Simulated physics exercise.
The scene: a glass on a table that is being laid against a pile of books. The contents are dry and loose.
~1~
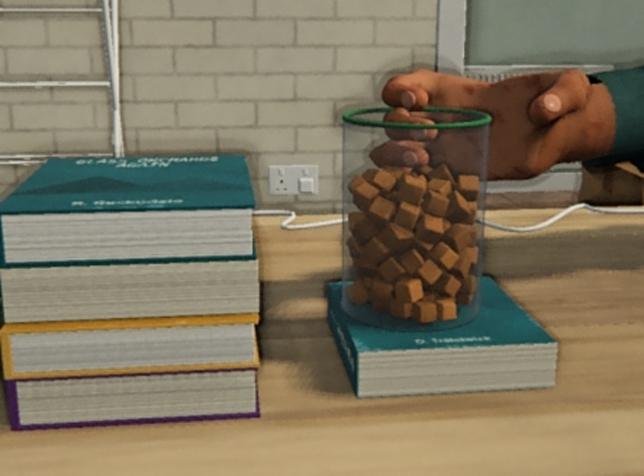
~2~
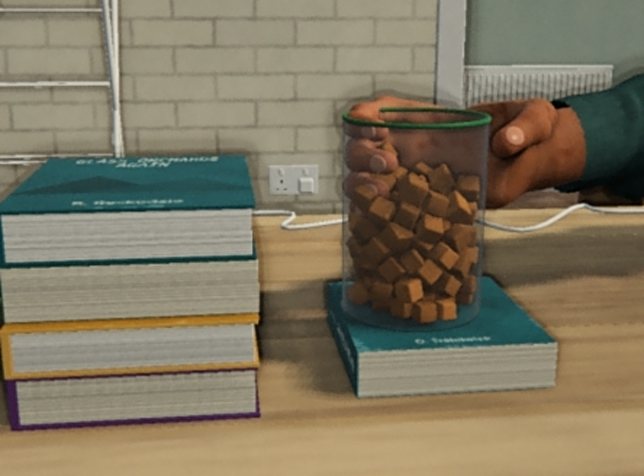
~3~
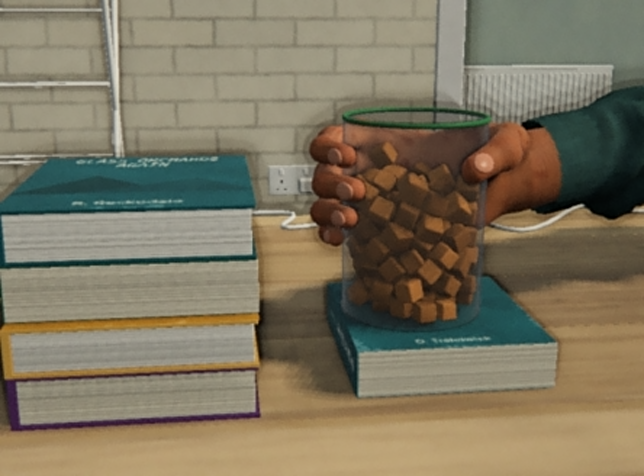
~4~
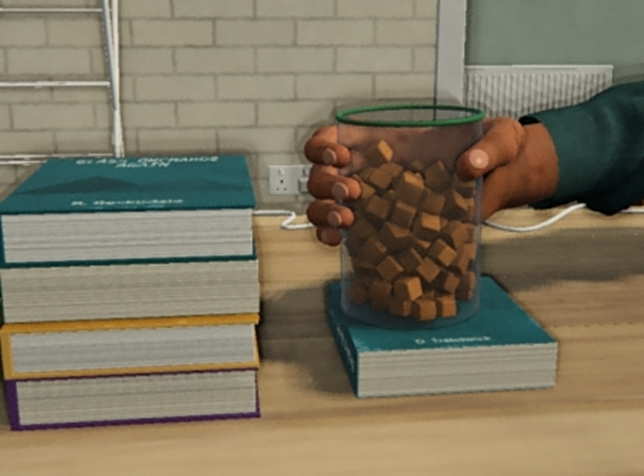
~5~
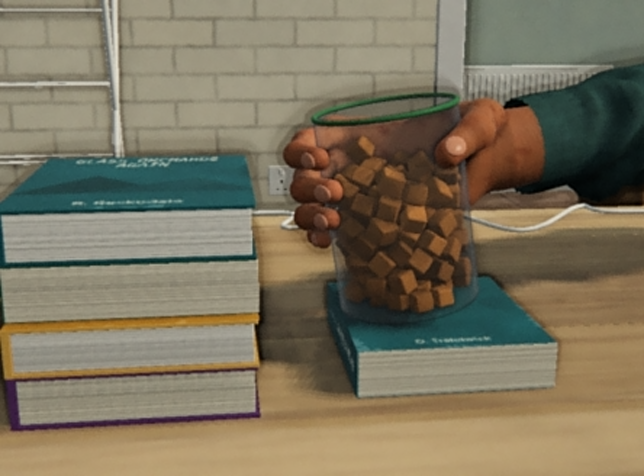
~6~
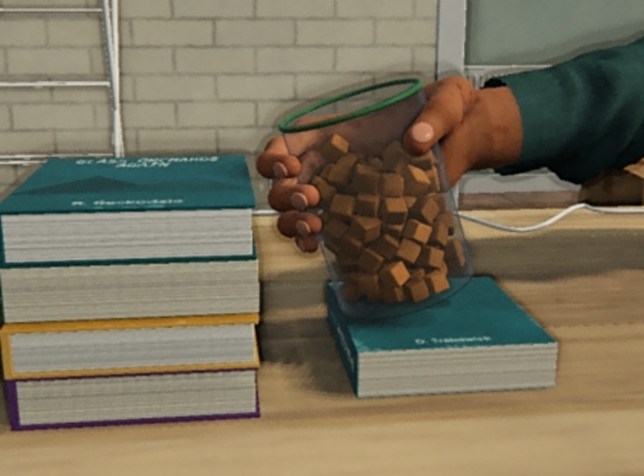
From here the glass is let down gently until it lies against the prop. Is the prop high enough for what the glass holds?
In the end the load keeps within the rim.
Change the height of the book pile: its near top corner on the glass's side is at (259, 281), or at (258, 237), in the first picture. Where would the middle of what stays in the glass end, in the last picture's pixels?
First near (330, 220), then near (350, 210).
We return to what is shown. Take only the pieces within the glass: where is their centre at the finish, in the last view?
Close to (366, 211).
Then, 0.11 s past the last view, the glass leans 26°; everything is still inside.
Then, 0.24 s past the last view, the glass rests on the book pile at 31°; everything is still inside.
Then, 0.39 s past the last view, the glass rests on the book pile at 32°; everything is still inside.
Finally, the glass rests on the book pile at 32°; everything is still inside.
